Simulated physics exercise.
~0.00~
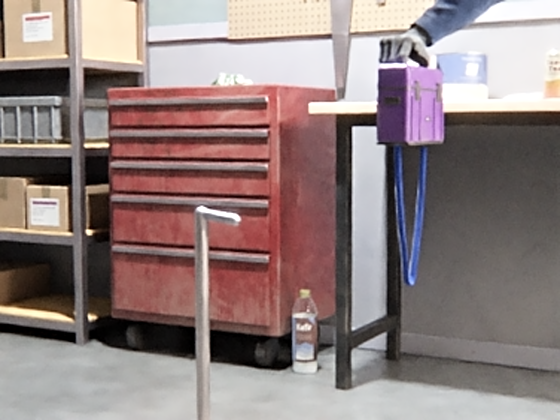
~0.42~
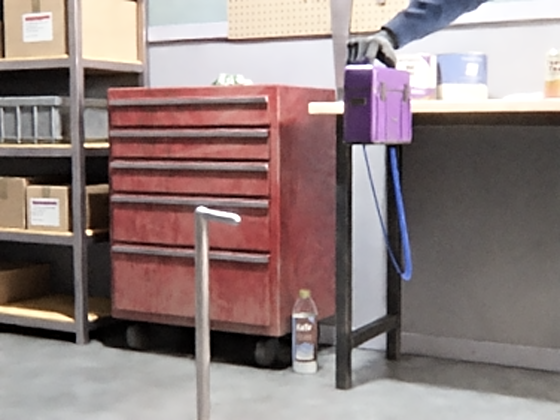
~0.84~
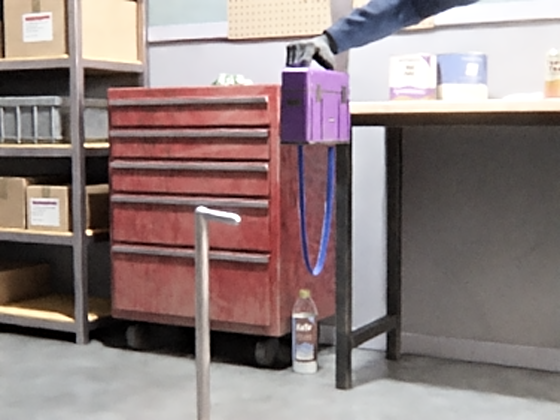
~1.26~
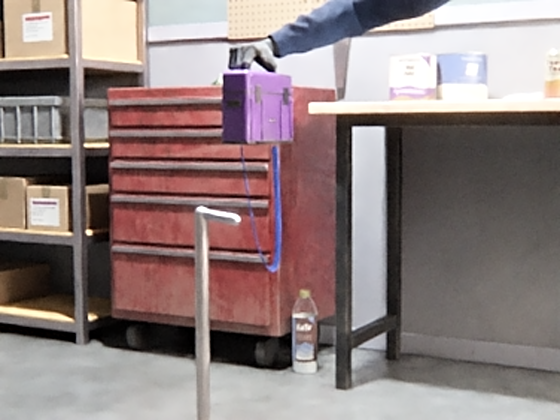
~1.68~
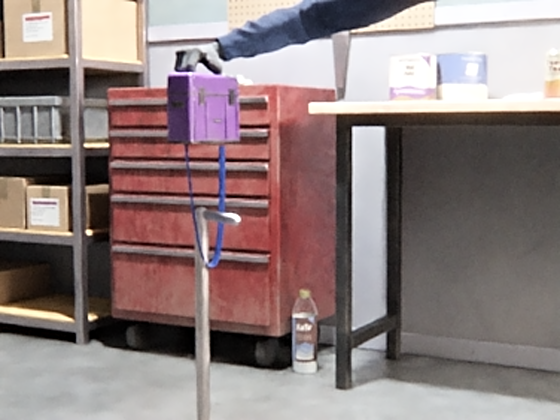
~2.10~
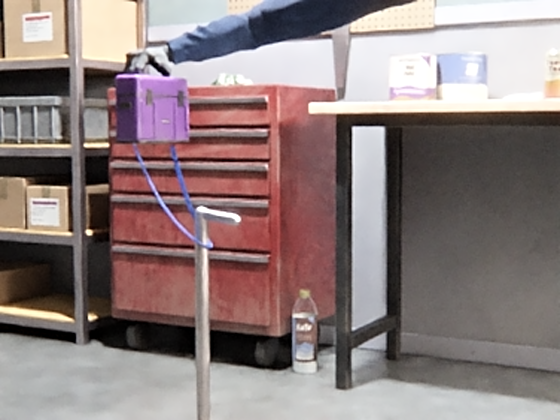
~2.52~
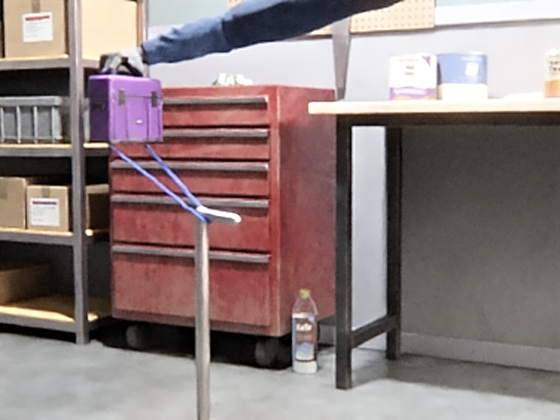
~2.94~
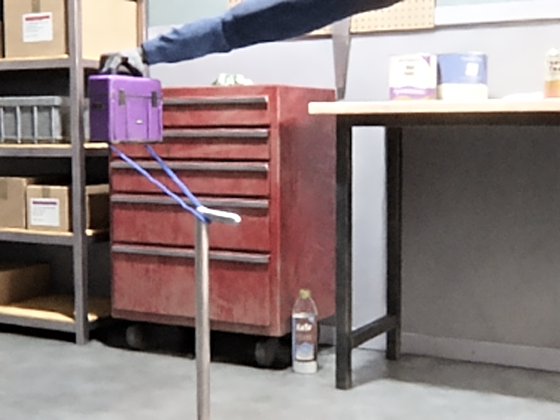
A gloved hand carries a purple case left until its blue loop snags on the post.
